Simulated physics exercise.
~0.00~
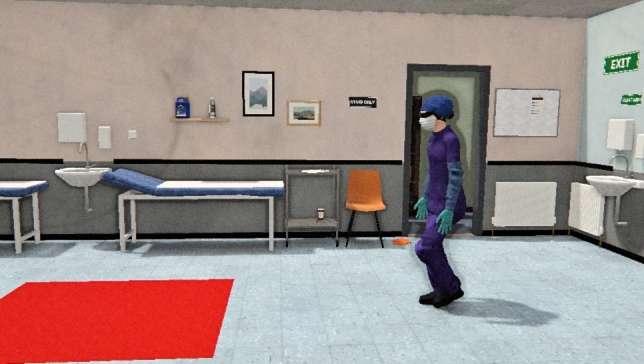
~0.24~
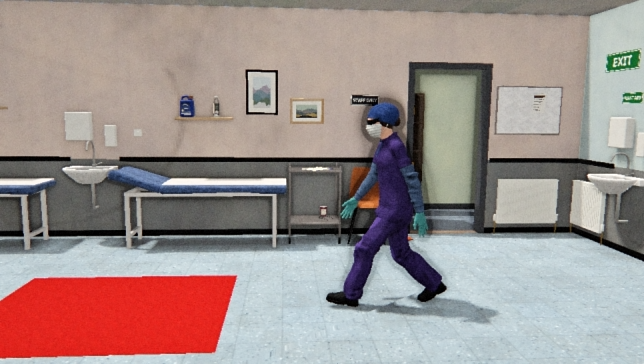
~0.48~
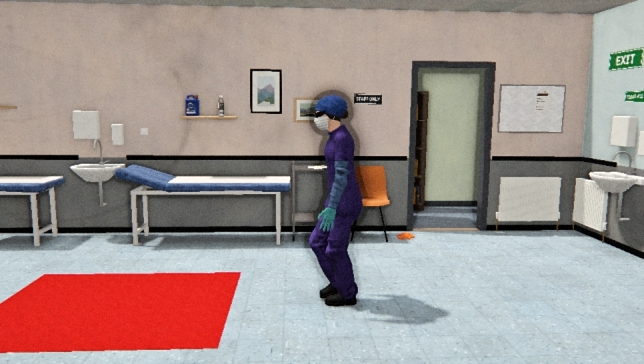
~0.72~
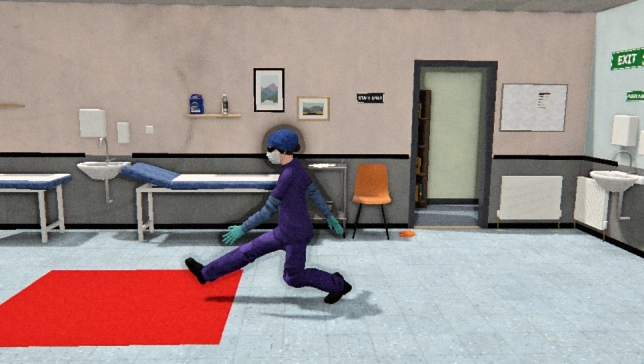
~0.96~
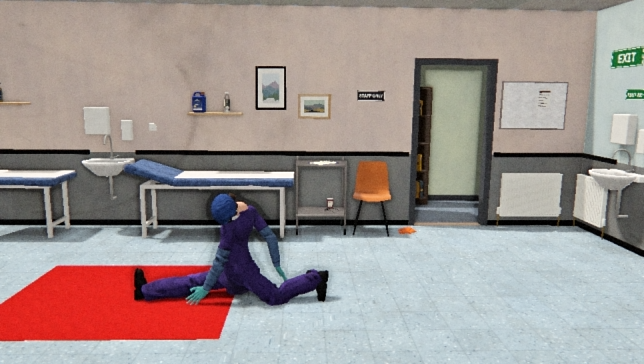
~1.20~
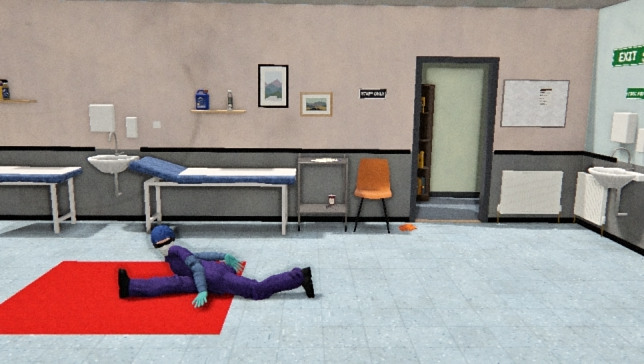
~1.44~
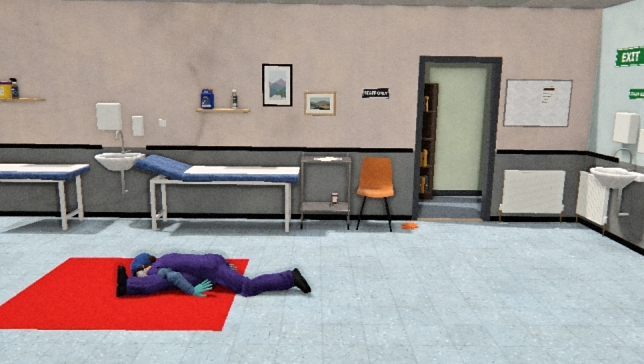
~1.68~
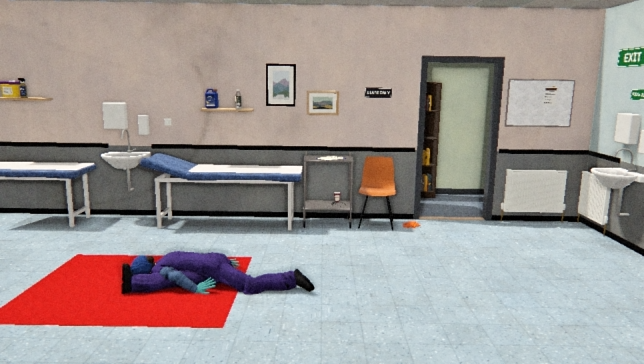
A clinic room with a pale blue floor is seen from the side, with blue-topped couches, sinks, an orange chair and an open doorway along the far wall. A person in purple clothes, a blue cap, a pale face mask and teal gloves walks left toward a red mat. Near its edge the person's legs spread wide, the front foot reaching over the mat. The person drops low into a split, hands down by the floor, and the upper body folds forward. The person ends lying flat and still, head, chest and hips on the mat and one leg trailing to the right.
